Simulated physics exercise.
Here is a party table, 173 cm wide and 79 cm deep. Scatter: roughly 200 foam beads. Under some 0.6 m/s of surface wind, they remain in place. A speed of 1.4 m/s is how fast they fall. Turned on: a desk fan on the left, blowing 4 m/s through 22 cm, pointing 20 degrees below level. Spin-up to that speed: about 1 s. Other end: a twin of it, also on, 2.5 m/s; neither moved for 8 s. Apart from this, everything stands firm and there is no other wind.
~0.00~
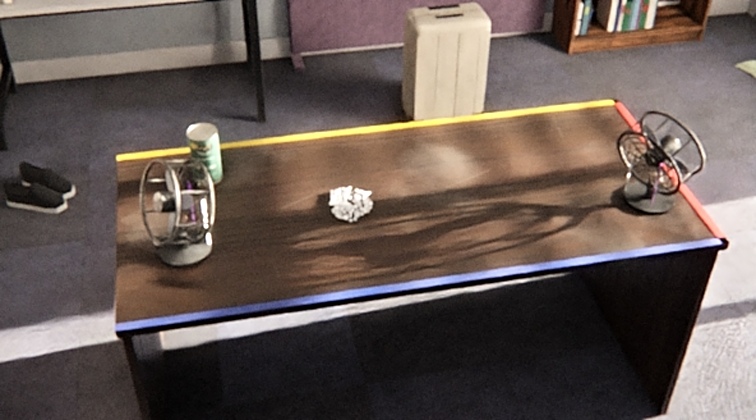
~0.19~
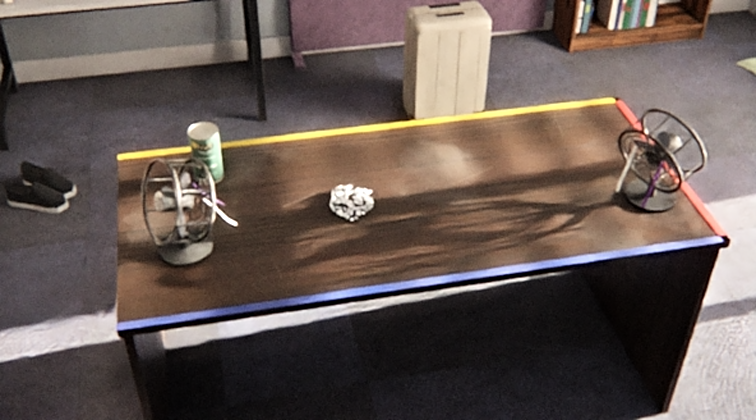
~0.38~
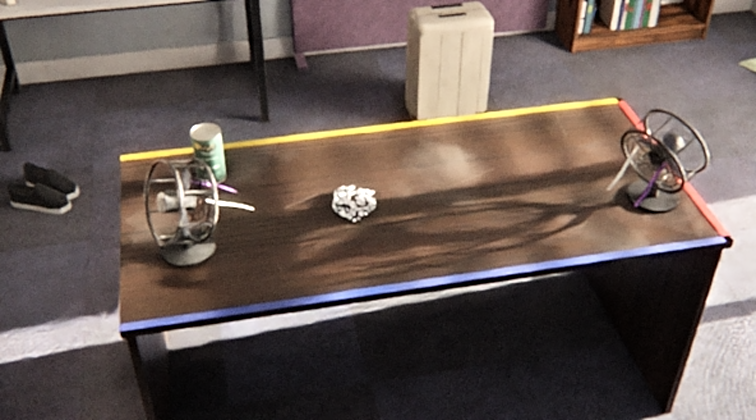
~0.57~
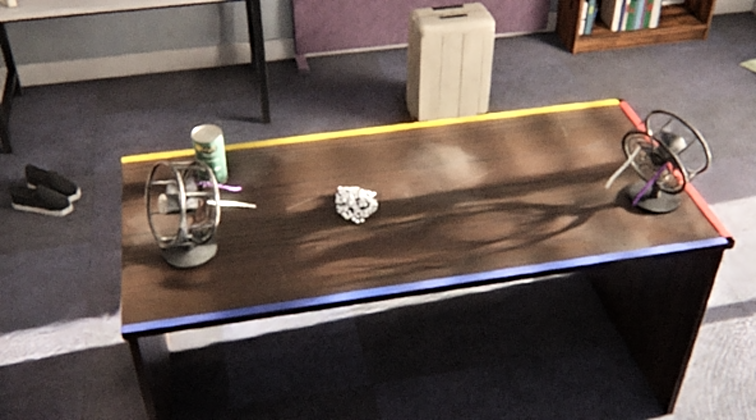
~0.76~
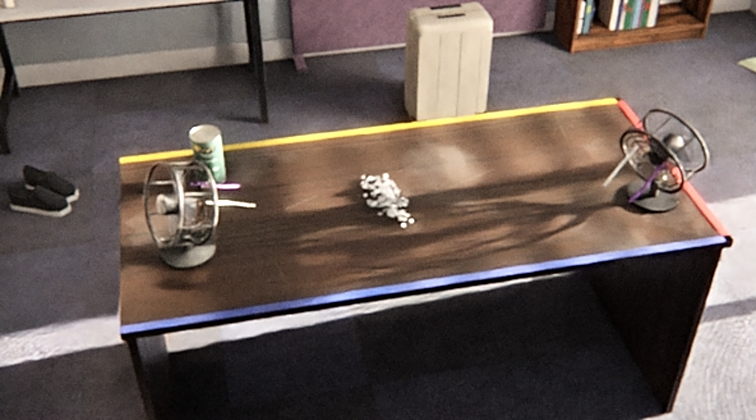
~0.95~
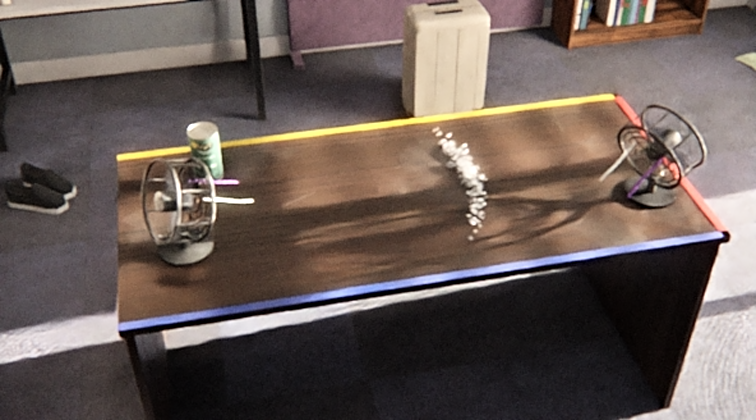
To begin with, a small heap of white foam beads sits on a dark wooden table between two desk fans, with ribbons stirring at both fans while the heap barely changes. Then the beads slide right, away from the left fan, spreading into a long, loose band across the tabletop.
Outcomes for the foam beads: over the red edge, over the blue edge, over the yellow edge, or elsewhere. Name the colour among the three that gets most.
The red one.
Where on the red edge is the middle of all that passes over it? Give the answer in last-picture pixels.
Near (648, 131).
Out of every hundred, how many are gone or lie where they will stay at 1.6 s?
My guess would be around 60 %.
After 1.6 s the count stands so, 5 % are over the blue edge, 18 % over the yellow edge and 63 % over the red edge.
After 2.6 s the count stands so, 6 % are over the blue edge, 18 % over the yellow edge and 73 % over the red edge.
After 4.4 s the count stands so, 7 % are over the blue edge, 18 % over the yellow edge and 76 % over the red edge.
After 8.0 s, at the end, 7 % are over the blue edge, 18 % over the yellow edge and 76 % over the red edge.
